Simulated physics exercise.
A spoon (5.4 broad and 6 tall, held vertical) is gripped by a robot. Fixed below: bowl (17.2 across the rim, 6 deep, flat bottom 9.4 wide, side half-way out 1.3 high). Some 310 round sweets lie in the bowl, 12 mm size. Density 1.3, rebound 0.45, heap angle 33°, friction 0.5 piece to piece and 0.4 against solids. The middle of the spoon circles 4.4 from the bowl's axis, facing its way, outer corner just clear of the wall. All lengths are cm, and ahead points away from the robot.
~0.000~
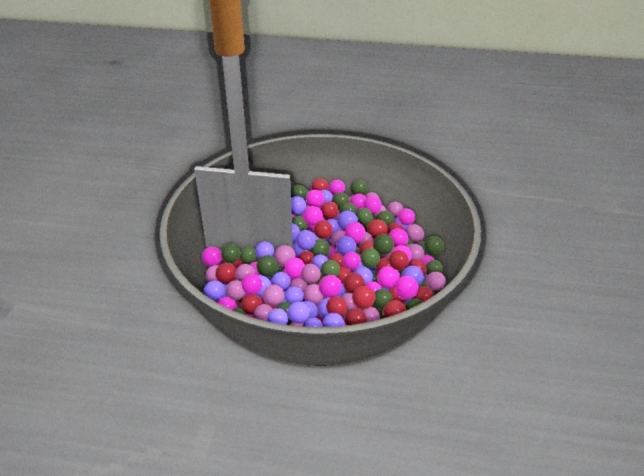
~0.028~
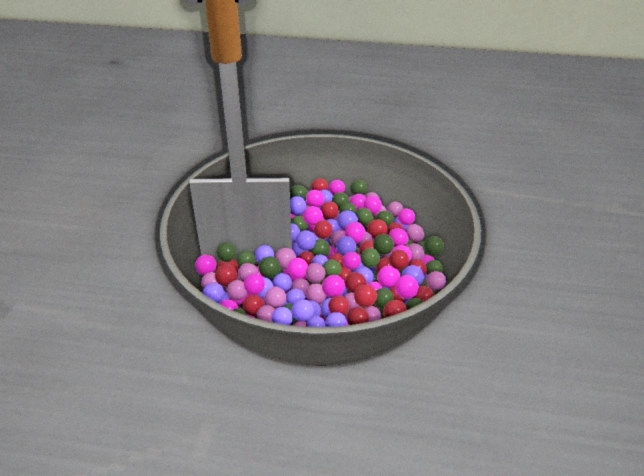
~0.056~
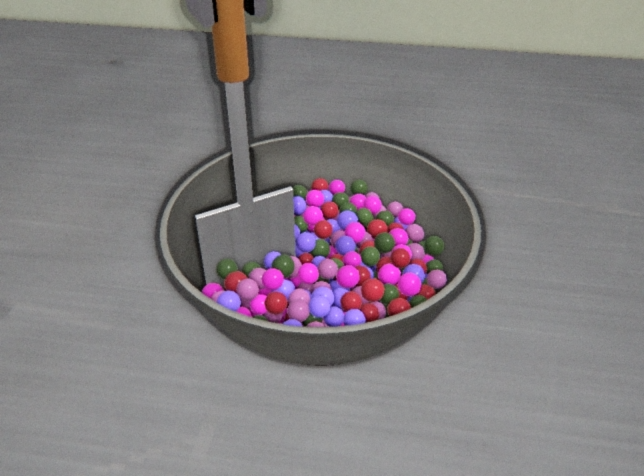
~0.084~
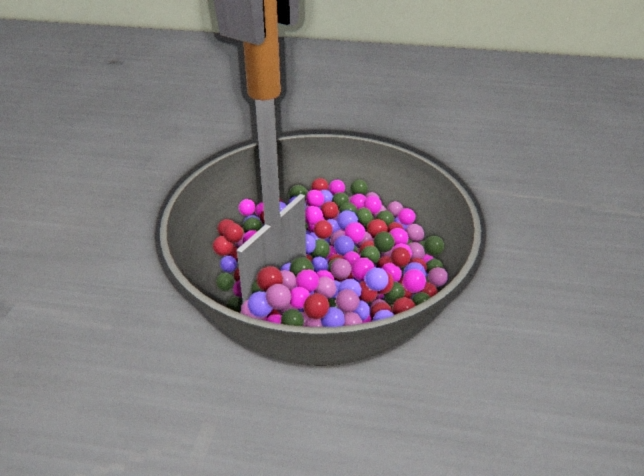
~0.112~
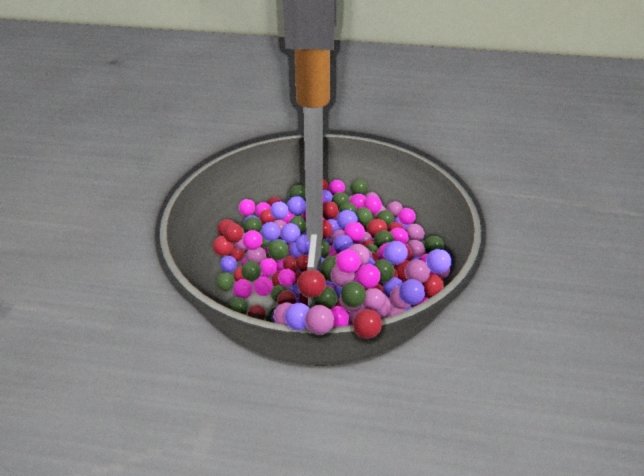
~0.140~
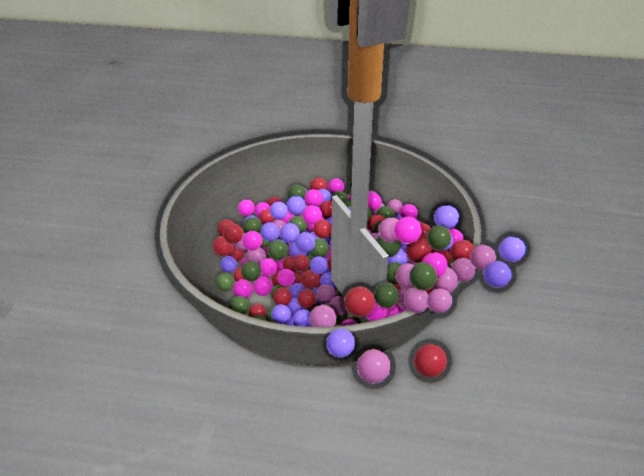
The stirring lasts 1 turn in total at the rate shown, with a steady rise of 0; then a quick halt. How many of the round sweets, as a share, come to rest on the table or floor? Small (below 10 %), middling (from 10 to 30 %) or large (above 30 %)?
A large share, above 30 %, ends on the table or floor.
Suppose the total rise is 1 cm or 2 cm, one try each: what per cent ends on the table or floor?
About 35 and 25 per cent.
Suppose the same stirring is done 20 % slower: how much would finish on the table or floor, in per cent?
It would be near 35 per cent.
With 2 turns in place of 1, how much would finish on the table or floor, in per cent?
Then about 55 per cent.
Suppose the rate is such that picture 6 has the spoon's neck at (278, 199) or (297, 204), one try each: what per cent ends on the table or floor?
Some 20 and 25 per cent.
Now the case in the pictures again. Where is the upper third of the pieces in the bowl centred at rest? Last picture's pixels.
Around (277, 303).
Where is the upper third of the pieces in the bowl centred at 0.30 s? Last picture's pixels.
At about (256, 186).
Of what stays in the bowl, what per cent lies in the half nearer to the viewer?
Roughly 65 per cent.
By 0.22 s, 211° round, highest piece 16 above the table; 267 in the bowl, 1 on the table or floor, 42 in flight or on the tool.
By 0.30 s, 296° round, highest piece 12 above the table; 231 in the bowl, 21 on the table or floor, 58 in flight or on the tool.
By 0.54 s, 0° round, highest piece 6 above the table; 191 in the bowl, 118 on the table or floor, 1 in flight or on the tool.
By 1.24 s, 0° round, highest piece 5 above the table; 191 in the bowl, 119 on the table or floor.
Final count, 191 in the bowl, 119 on the table or floor. That is 38 % on the table or floor.
